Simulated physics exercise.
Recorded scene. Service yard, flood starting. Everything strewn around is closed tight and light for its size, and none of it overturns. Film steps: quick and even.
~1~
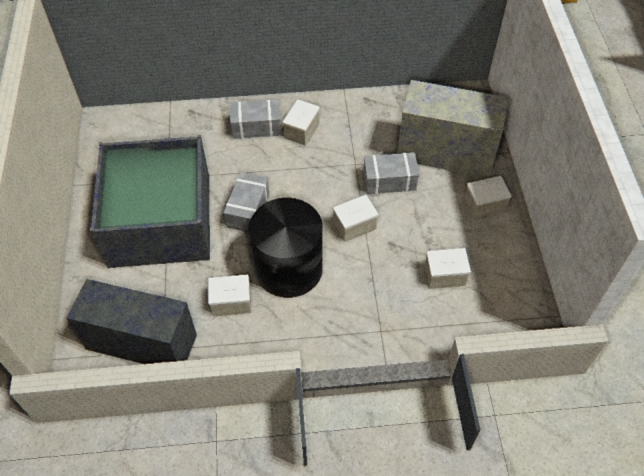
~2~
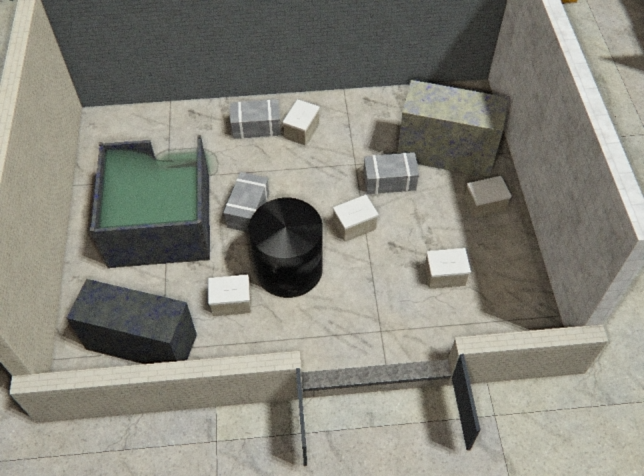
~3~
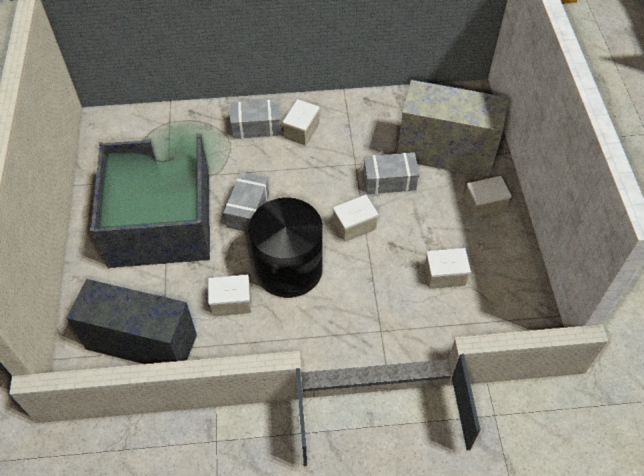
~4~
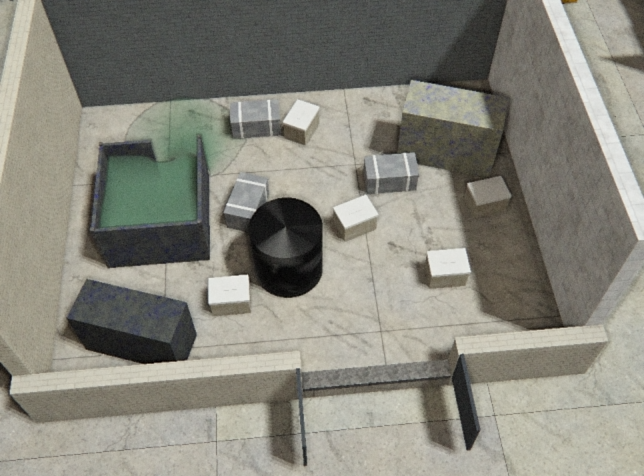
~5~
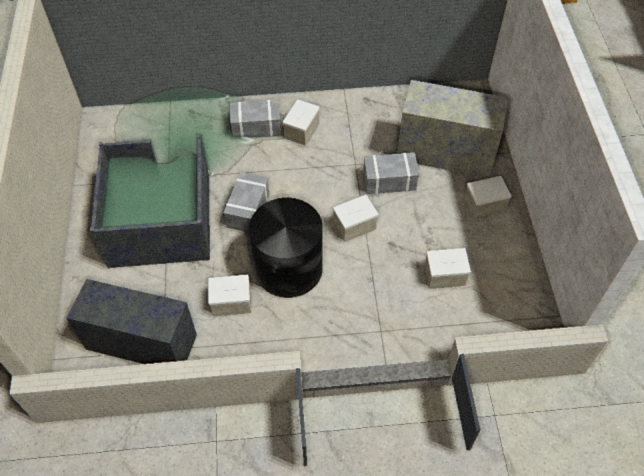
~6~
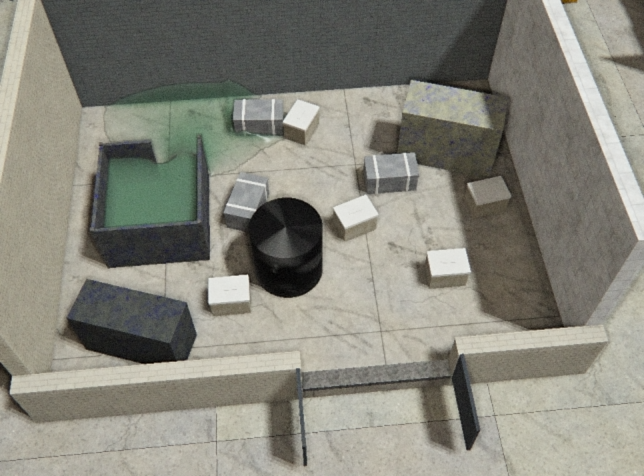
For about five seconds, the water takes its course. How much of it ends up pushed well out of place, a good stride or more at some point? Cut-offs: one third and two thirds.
The result is a share of a third to two thirds.
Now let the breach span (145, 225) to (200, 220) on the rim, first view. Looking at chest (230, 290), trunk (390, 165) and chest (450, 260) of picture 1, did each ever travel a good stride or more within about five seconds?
Got that far, never got that far, got that far.
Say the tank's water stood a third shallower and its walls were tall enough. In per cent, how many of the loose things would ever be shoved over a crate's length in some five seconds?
20 % or so.
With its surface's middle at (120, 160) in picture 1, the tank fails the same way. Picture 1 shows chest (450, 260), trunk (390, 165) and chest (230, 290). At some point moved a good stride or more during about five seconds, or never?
Lab note - in sequence: Less than that; displaced that much; less than that.
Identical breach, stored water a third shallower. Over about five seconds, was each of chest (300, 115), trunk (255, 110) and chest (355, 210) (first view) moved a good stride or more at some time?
Taking each in turn, the answer is did it, did it, came up short.
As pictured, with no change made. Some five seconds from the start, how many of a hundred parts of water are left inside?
Roughly 100 per cent.
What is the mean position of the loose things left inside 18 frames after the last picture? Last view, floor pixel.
In the last view, somewhere about (378, 212).
A moment on, 0 of 8 are well off their spots; 0 afloat.
Next, 2 of 8 are well off their spots; 1 afloat.
Later, 3 of 8 are well off their spots; 1 afloat.
In the end, 3 of 8 are well off their spots, and 3 have been at some point; 2 afloat.
